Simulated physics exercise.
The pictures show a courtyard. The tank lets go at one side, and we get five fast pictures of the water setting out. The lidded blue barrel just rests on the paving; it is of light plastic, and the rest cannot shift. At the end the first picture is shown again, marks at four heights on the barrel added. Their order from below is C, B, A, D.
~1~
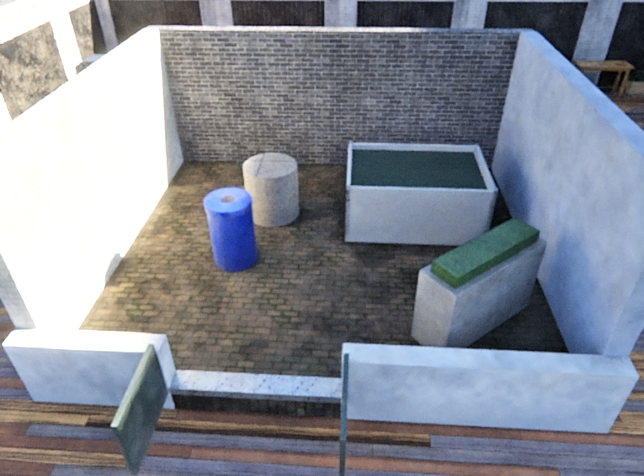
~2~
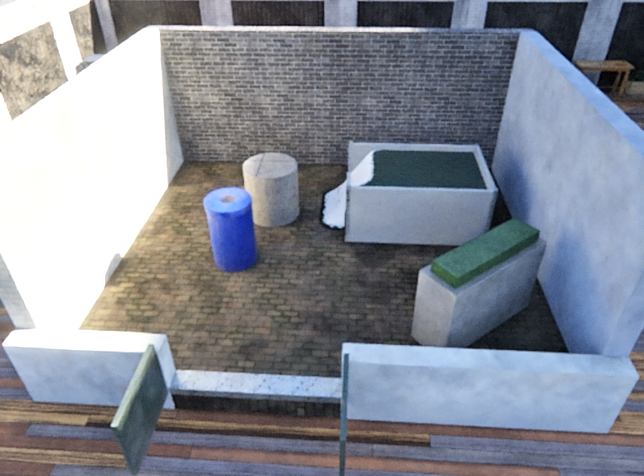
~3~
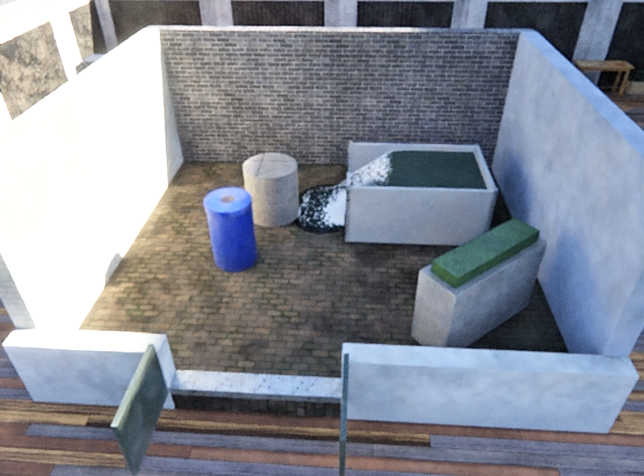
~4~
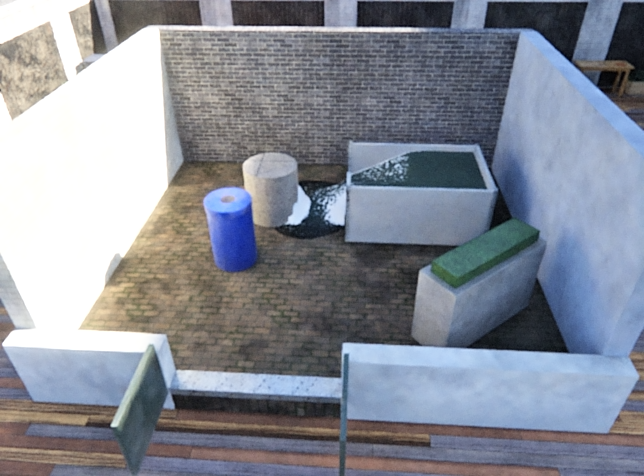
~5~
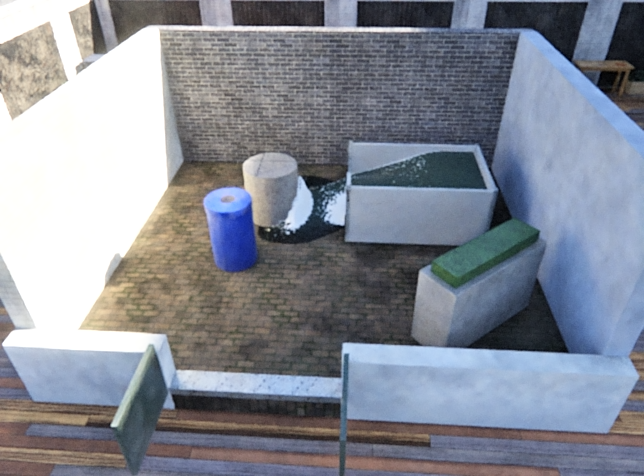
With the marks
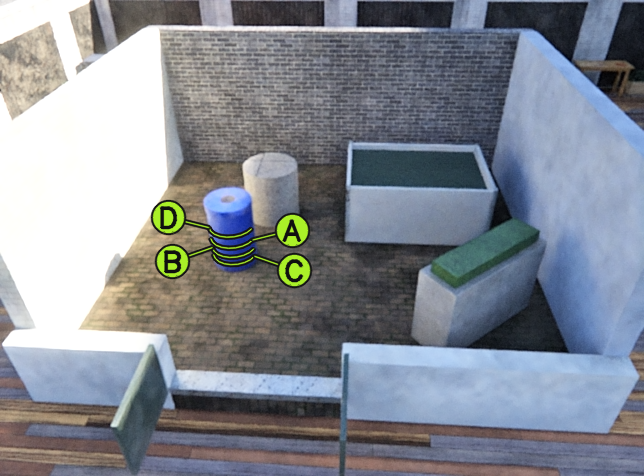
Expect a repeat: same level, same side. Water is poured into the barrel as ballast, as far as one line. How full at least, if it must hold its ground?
That is line C.
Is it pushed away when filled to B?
No, that is safe.
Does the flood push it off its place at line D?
No, not at all.
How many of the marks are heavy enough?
All of them.
On the marked copy, A at (228, 248); B at (229, 257); C at (230, 264); D at (226, 237); from the bottom up C, B, A, D.
With A, it does not move.
With B, it does not move.
With C, it shifts by a finger or two and stays.
With D, it does not move.
